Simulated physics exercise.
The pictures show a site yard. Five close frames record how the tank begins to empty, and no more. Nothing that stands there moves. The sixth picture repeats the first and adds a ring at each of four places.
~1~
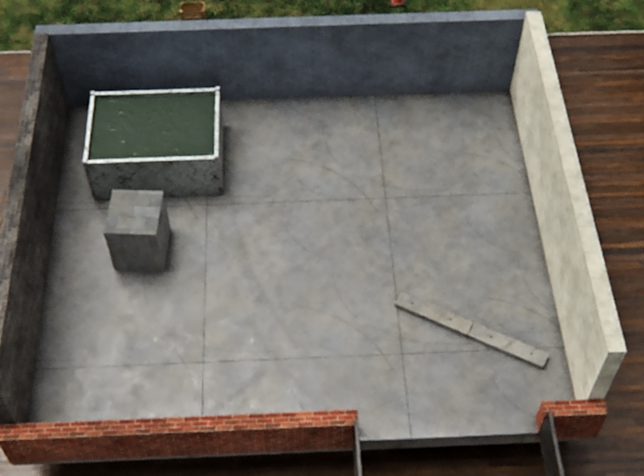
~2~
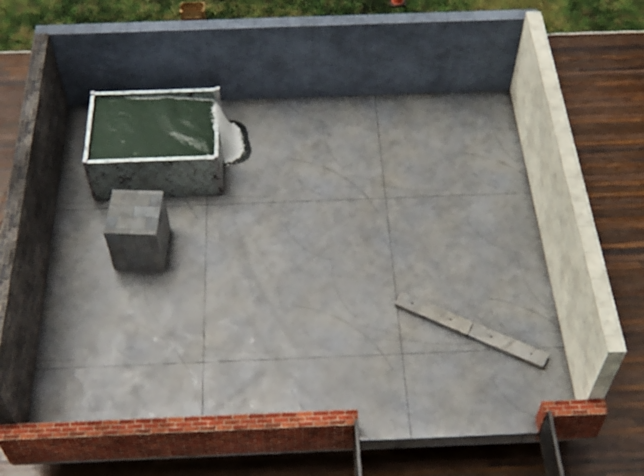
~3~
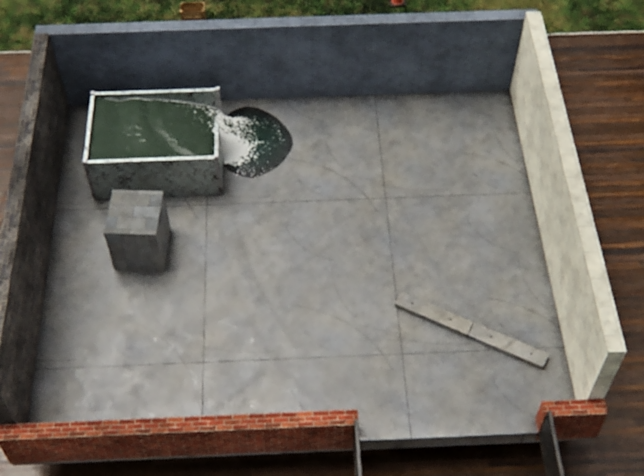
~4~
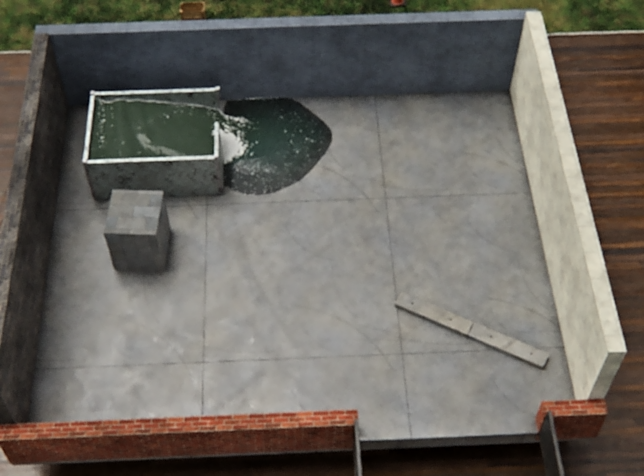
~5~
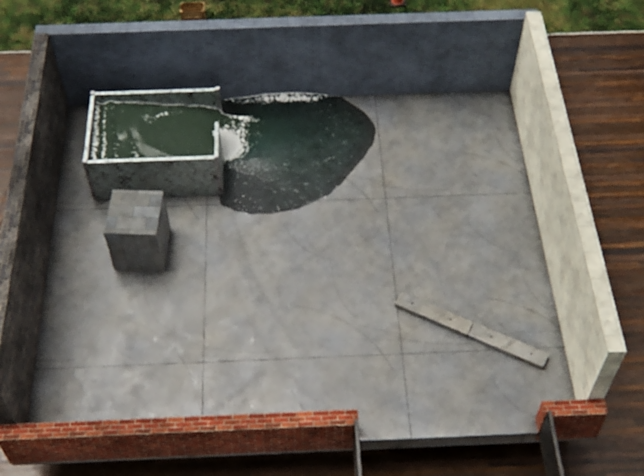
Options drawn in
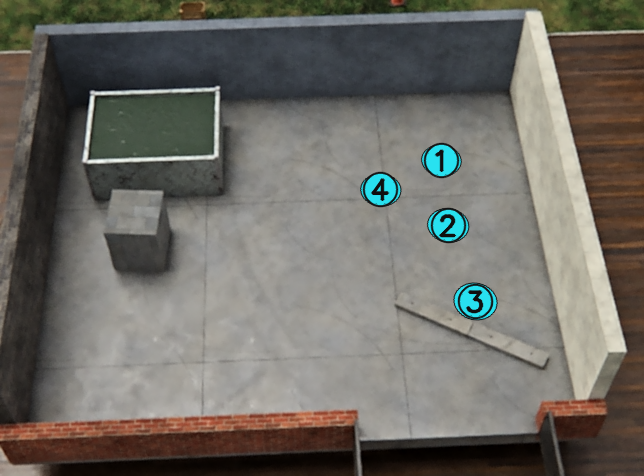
Green water pouring from the right side of a raised tank and spreading across the grey floor of a walled yard.
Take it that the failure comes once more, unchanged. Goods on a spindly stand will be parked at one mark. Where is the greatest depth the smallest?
Choose 4.
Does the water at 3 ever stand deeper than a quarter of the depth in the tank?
No.
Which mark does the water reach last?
Spot 3.
On the marked copy, 1 at (441, 160); 2 at (448, 225); 3 at (475, 301); 4 at (380, 189).
With 1, the water peaks at about 17 % of the depth that stood in the tank.
With 2, the water peaks at about 17 % of the depth that stood in the tank.
With 3, the water peaks at about 18 % of the depth that stood in the tank.
With 4, the water peaks at about 10 % of the depth that stood in the tank.
